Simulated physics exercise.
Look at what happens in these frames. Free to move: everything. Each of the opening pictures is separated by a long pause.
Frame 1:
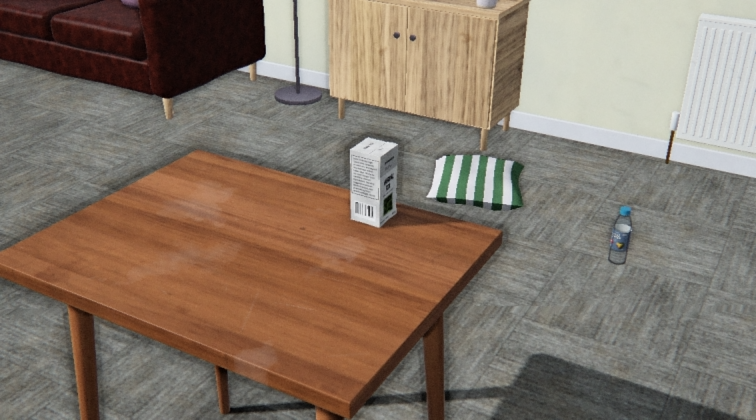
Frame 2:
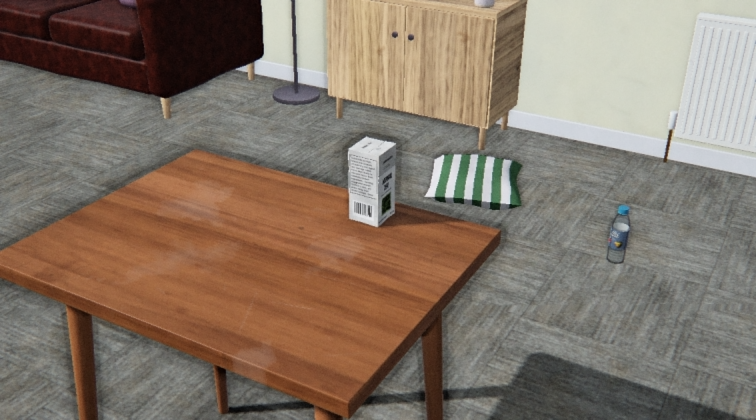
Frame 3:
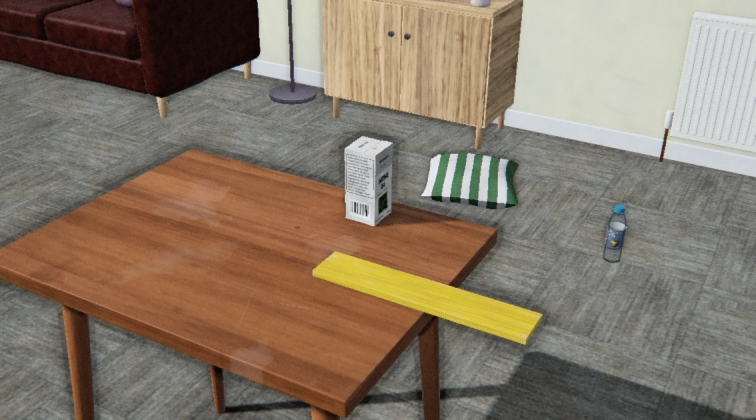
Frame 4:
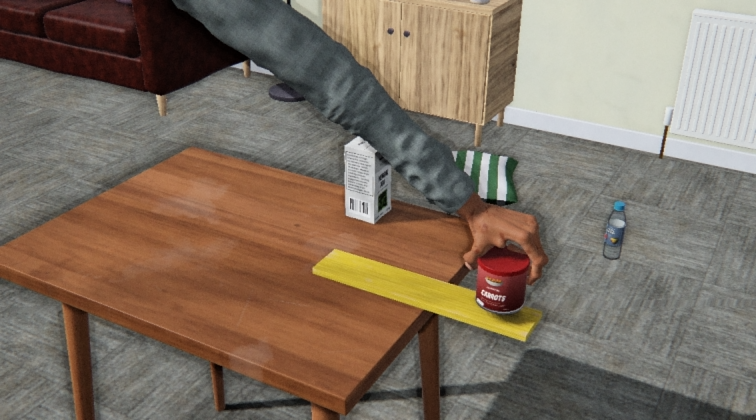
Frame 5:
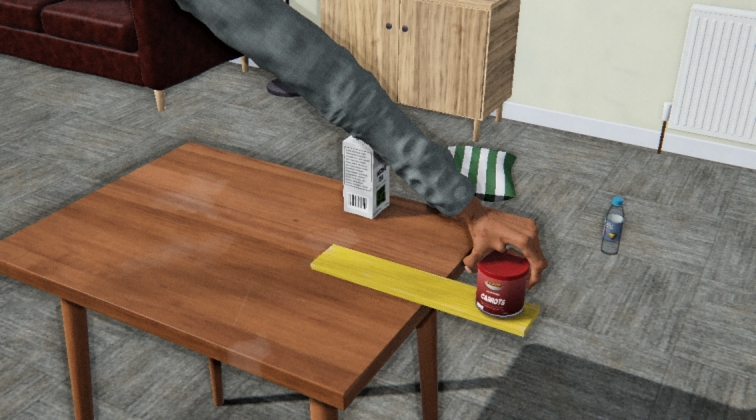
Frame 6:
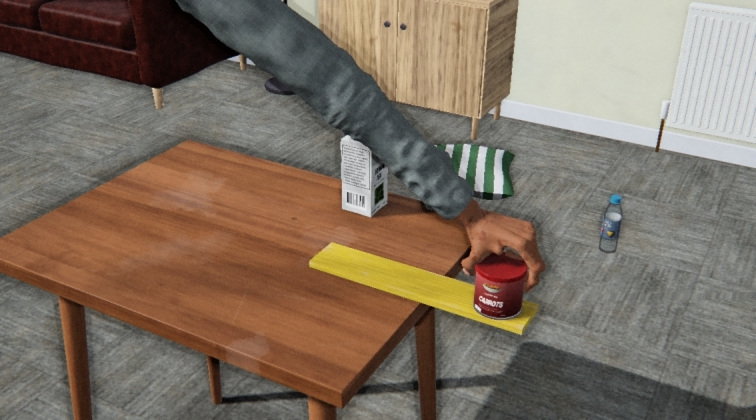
In a living room with grey carpet, a white carton stands on a wooden table, and then a yellow plank appears, jutting past the table's right edge. A hand reaches in from the upper left, holding a red tin above the plank's overhanging end, then lowers it onto the plank and keeps hold.
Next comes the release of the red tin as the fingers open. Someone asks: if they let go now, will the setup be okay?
Unstable.
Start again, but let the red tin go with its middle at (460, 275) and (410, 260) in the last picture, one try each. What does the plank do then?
On the first try it falls; on the second try it remains balanced.
Then, 0.40 s on from there, red tin now down on the floor or falling; yellow plank turned 72° from how it was put.
Then, 0.50 s on from there, yellow plank now down on the floor or falling.
Then, 0.60 s on from there, things are still on the move.
Then, 0.80 s on from there, as before.
In the end, down on the floor or falling, yellow plank and red tin; white carton unmoved. The plank tips off the edge.
